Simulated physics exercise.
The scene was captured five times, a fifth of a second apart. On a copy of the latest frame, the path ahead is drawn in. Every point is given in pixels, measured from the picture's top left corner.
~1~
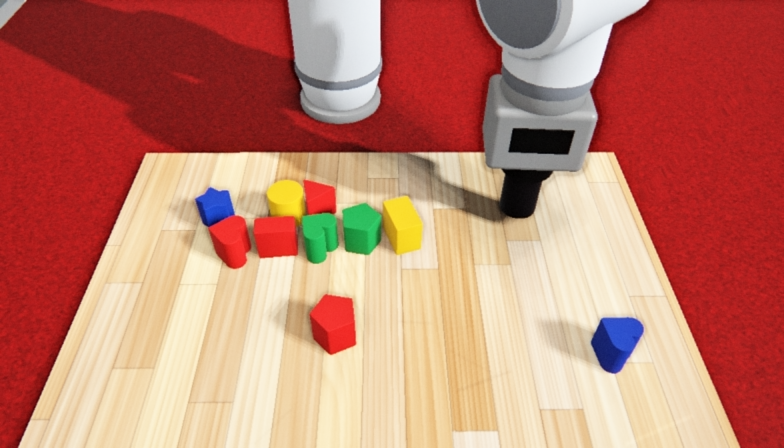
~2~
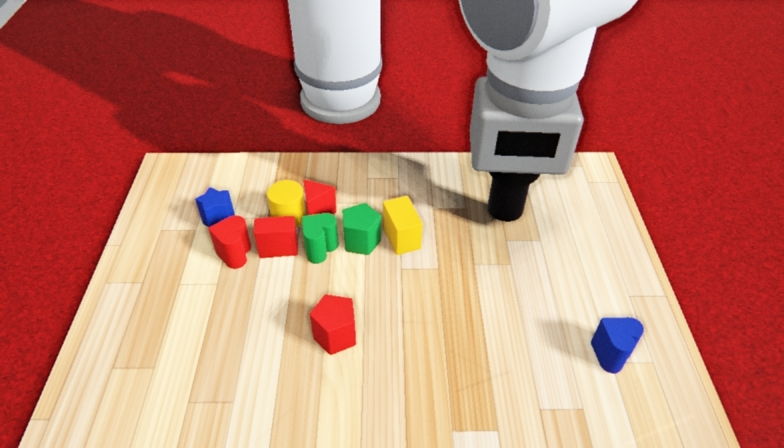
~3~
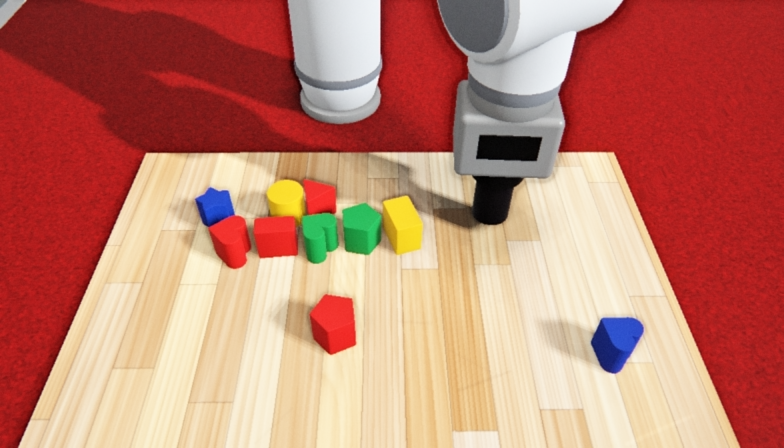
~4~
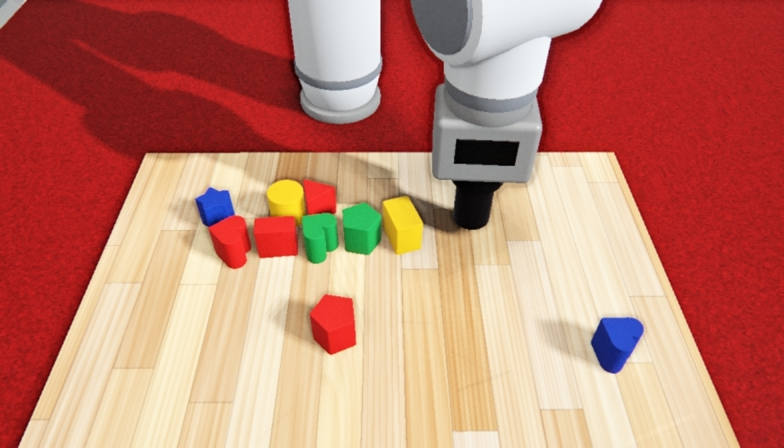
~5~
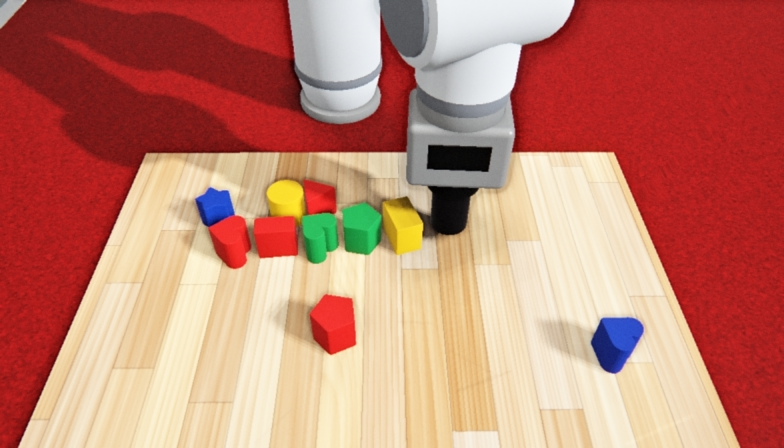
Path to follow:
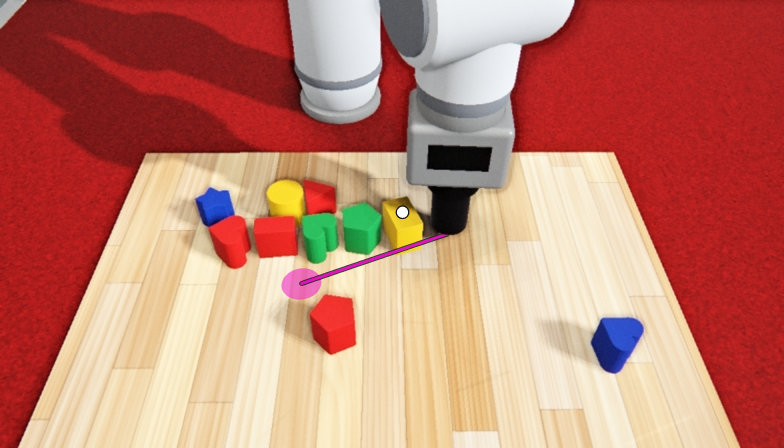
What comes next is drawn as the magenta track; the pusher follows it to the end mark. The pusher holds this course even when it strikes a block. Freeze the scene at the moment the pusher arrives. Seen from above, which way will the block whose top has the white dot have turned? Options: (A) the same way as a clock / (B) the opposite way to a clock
The correct letter is A.
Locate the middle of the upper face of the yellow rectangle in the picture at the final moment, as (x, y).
I think it will end close to (346, 215).
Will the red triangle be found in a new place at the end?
Final answer: Yes.
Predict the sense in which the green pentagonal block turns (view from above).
It spins clockwise.
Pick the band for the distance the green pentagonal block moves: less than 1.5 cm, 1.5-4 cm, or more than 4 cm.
The answer here is over 4 cm.
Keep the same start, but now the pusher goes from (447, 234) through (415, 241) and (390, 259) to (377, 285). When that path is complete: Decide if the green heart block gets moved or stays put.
That block gets shifted.
Drawn move, from (447, 234) to (301, 284); the dot is on the yellow rectangle.
The first path, step by step. One third of the way, pusher (401, 238); red rectangle (265, 226); green heart block (304, 224), turned 25° anticlockwise; green pentagonal block (338, 211); yellow rectangle (372, 213), turned 50° clockwise.
Two thirds of the way, pusher (352, 255); red rectangle (260, 229); red triangle (312, 181); green heart block (297, 219), turned 80° anticlockwise; green pentagonal block (320, 202), turned 30° clockwise; yellow rectangle (347, 215), turned 80° clockwise.
At the end, pusher (300, 272); red rectangle (260, 229); red triangle (312, 181); green heart block (297, 219), turned 80° anticlockwise; green pentagonal block (319, 201), turned 30° clockwise; yellow rectangle (346, 215), turned 80° clockwise.
